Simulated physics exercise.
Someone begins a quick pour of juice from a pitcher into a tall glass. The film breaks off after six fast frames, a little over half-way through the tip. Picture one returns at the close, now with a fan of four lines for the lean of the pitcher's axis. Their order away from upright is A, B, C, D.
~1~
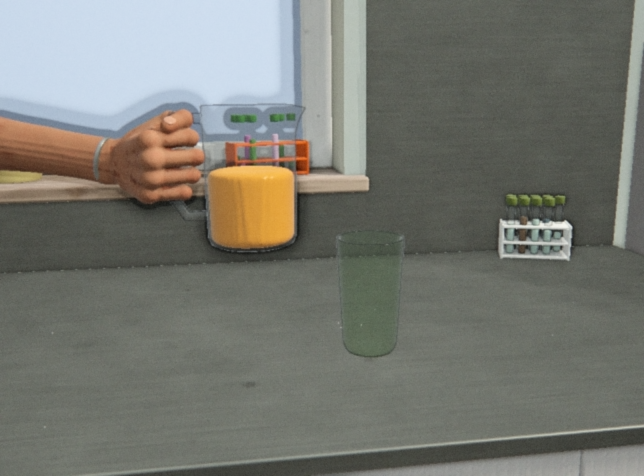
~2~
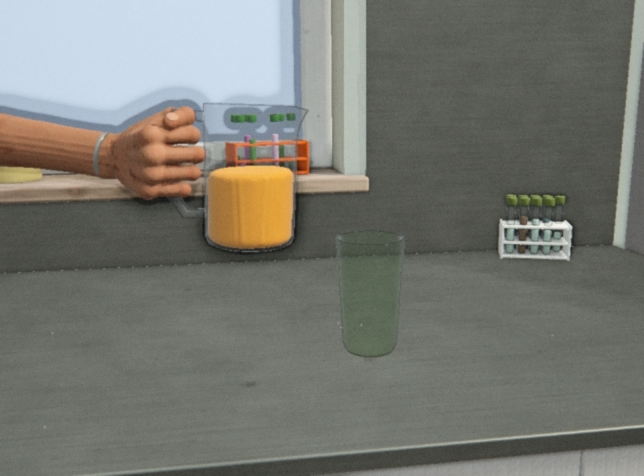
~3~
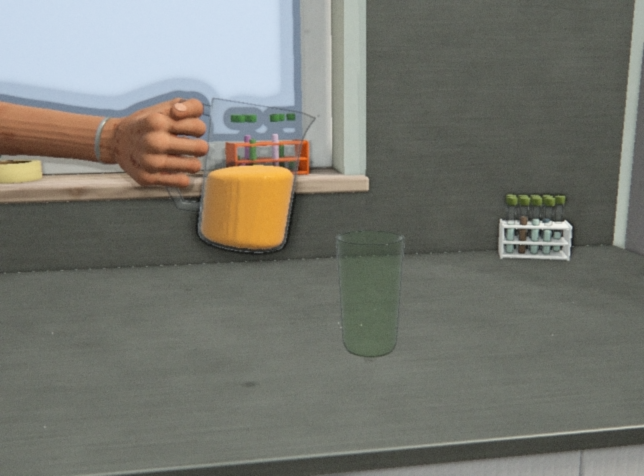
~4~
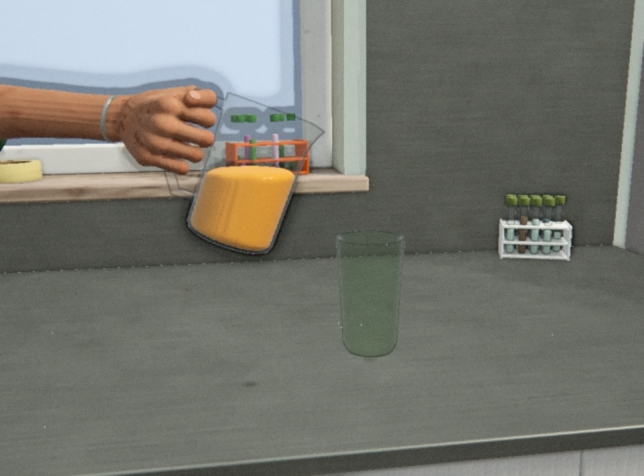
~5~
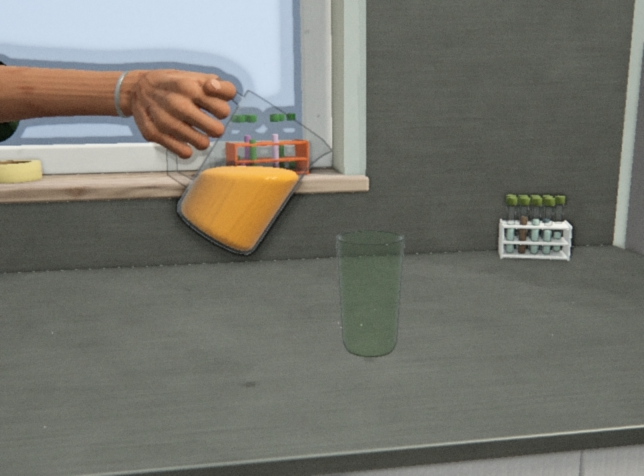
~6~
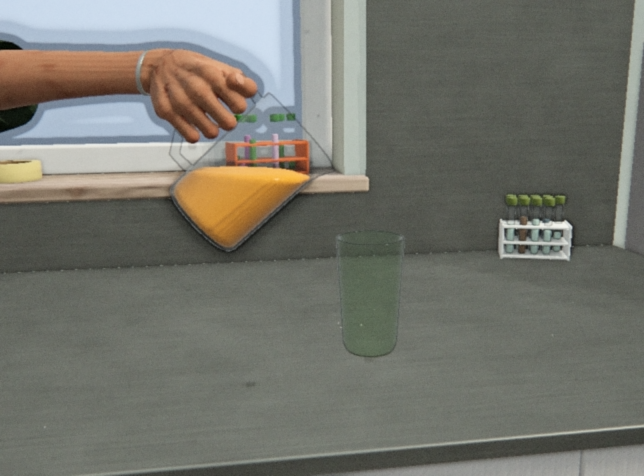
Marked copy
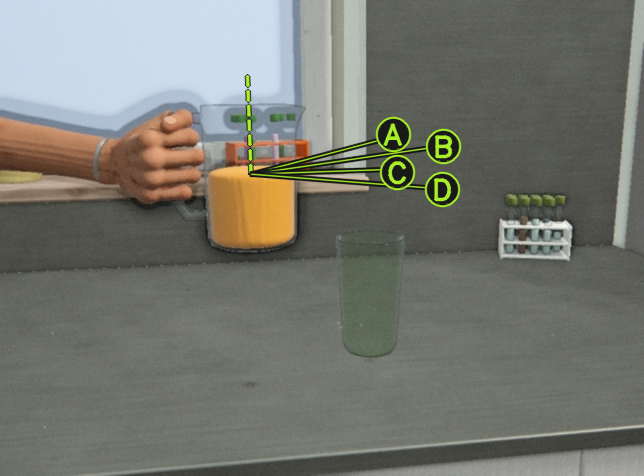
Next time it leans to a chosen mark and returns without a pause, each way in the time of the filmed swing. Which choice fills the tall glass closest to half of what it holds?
Choose A.
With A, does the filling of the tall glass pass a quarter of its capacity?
Yes.
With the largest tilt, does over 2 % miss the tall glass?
Yes.
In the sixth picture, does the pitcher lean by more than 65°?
No.
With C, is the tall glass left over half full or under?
Over half.
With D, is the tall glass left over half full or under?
Over half.
In lime, A at (376, 141); B at (426, 148); C at (380, 169); D at (425, 187).
If A is chosen, the tall glass ends with about 49 % of what it can hold.
If B is chosen, the tall glass ends with about 68 % of what it can hold.
If C is chosen, the tall glass ends with about 83 % of what it can hold; 3 % of the juice is spilt.
If D is chosen, the tall glass ends with about 70 % of what it can hold; 27 % of the juice is spilt.
